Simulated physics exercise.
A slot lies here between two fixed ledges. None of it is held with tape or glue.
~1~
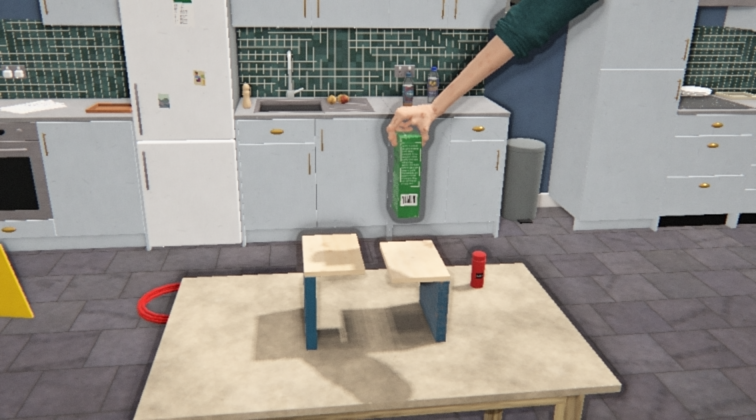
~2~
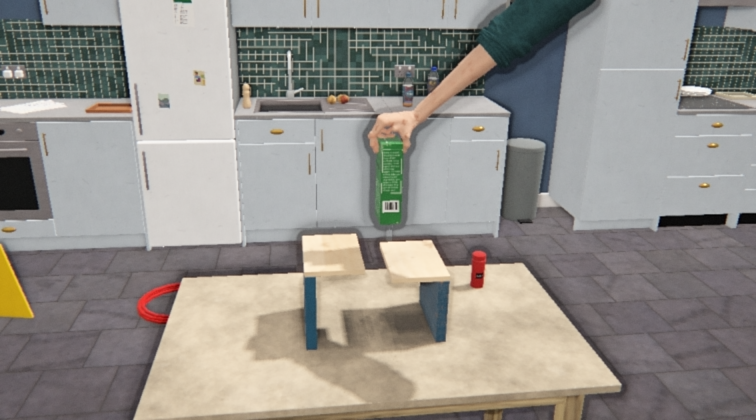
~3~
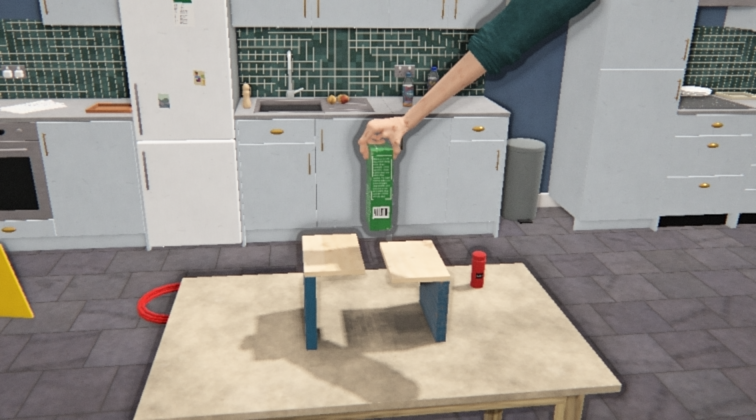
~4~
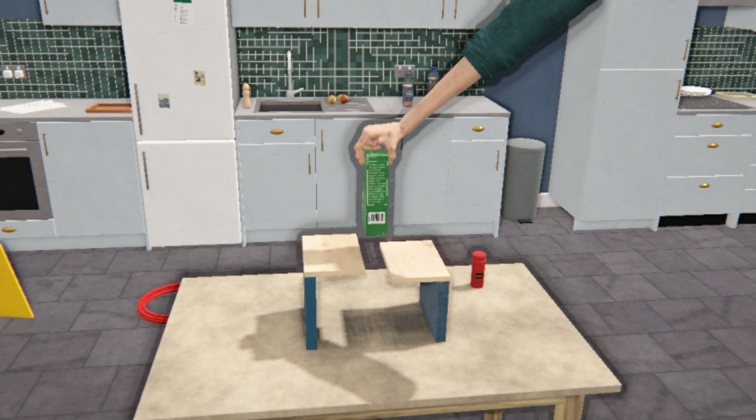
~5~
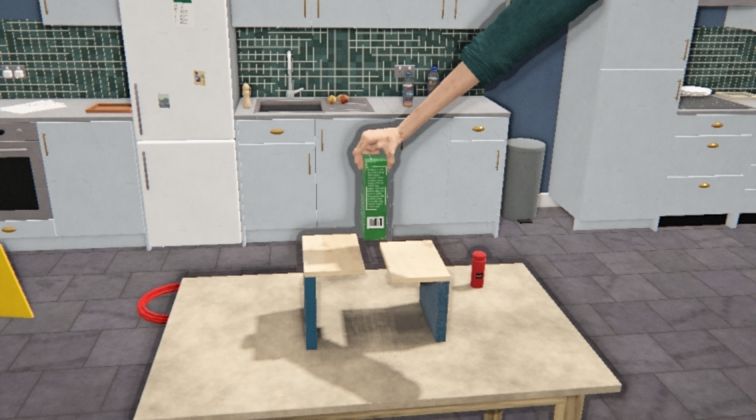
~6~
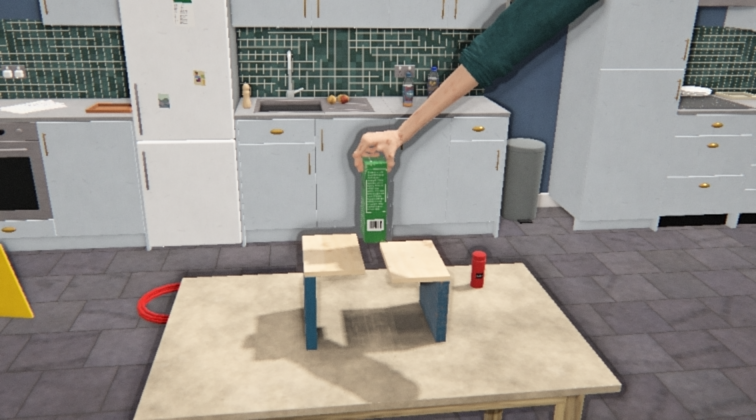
Green carton gripped by a hand drifting left and slightly down above two wooden-topped blocks on a table, red shaker sitting nearby.
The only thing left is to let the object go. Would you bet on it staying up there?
My guess is it makes it down.
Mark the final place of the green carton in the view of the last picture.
The object finishes roughly at pixel (372, 290).
Then, 0.30 s after the last picture, green carton slid well along near (372, 264).
Then, 0.40 s after the last picture, green carton slid well along near (372, 285).
At rest, moved from the start, green carton; red shaker in place. Seen from the same camera at the end, green carton near (372, 290). The carton goes down the gap.
